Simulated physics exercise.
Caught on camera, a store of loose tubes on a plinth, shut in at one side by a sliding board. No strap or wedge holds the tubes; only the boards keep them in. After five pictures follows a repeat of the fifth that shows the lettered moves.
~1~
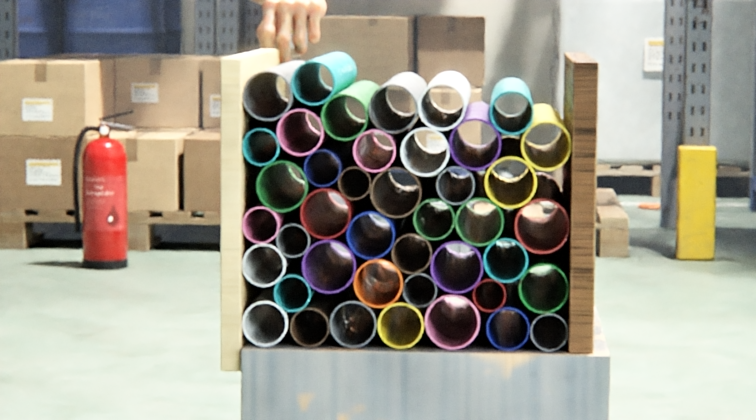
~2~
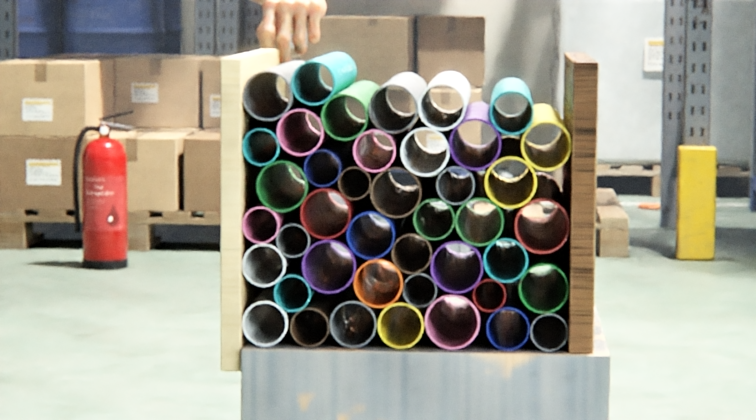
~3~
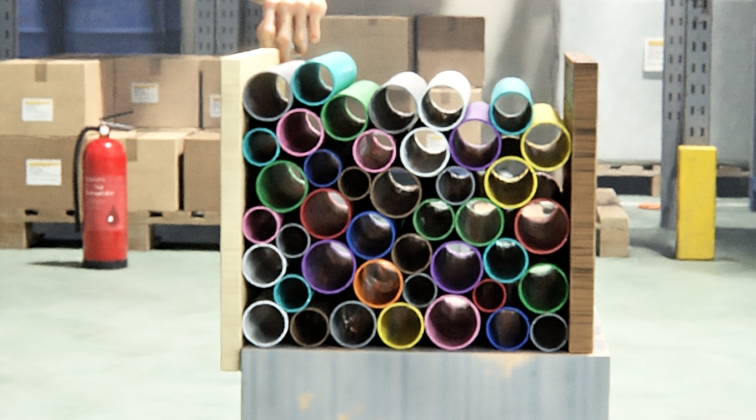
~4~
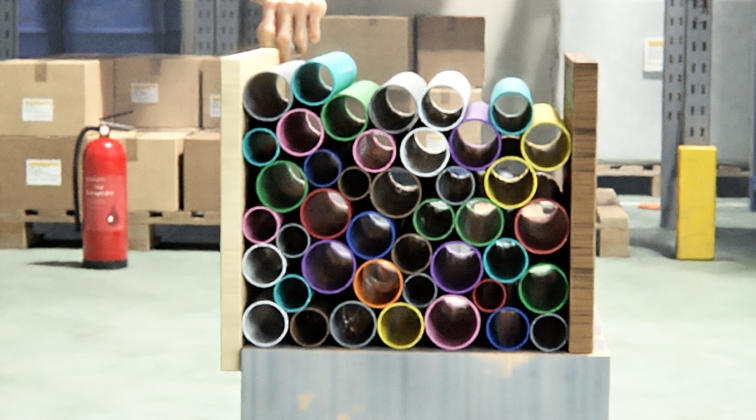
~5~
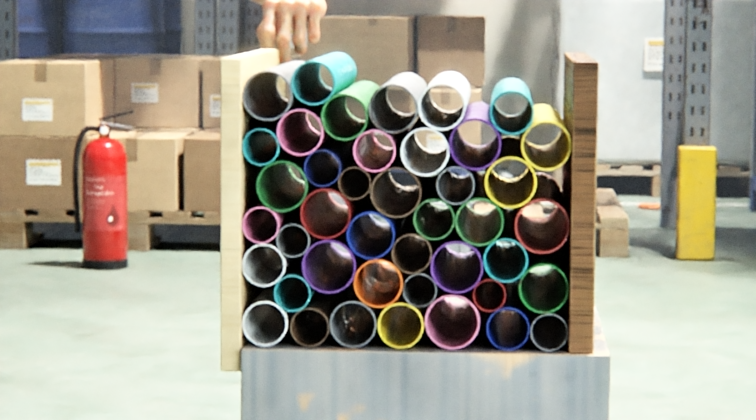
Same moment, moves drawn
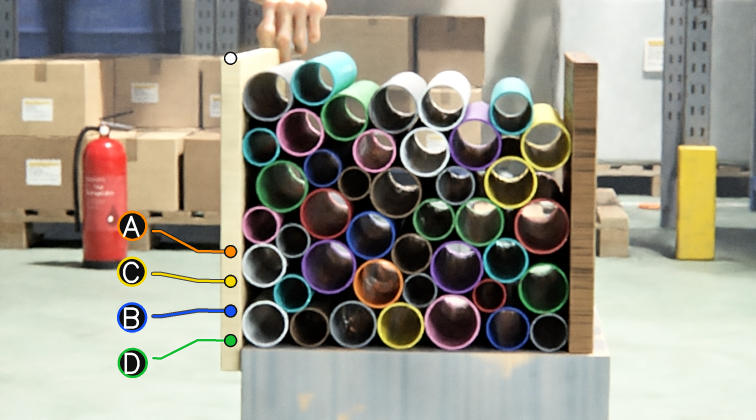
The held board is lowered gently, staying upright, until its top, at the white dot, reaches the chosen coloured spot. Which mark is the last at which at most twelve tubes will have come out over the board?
Down to C.
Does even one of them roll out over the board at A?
Yes, at A.
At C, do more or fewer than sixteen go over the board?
At C, fewer than sixteen.
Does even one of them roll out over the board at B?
Yes, at B.
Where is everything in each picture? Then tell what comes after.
In the first picture, a blue tube (508, 329); a white tube (264, 265); a brown tube (412, 254).
In the second picture, a brown tube (412, 254); a red tube (326, 213).
In the third picture, a brown tube (396, 193); a turquoise tube (261, 147).
In the fourth picture, a pink tube (300, 132); a grey tube (268, 95).
In the fifth picture, side board (256, 196); a white tube (265, 323); a blue tube (508, 329).
On the marked copy, A at (231, 252); B at (231, 311); C at (231, 281); D at (231, 341); the white dot at (231, 58).
With C. Early on, top of the board (241, 152).
Further on, top of the board (241, 257).
At the end, top of the board (241, 280), about seven out over the board.
As for the rest, A about four out over the board; B more than twelve out over the board; D more than twelve out over the board.
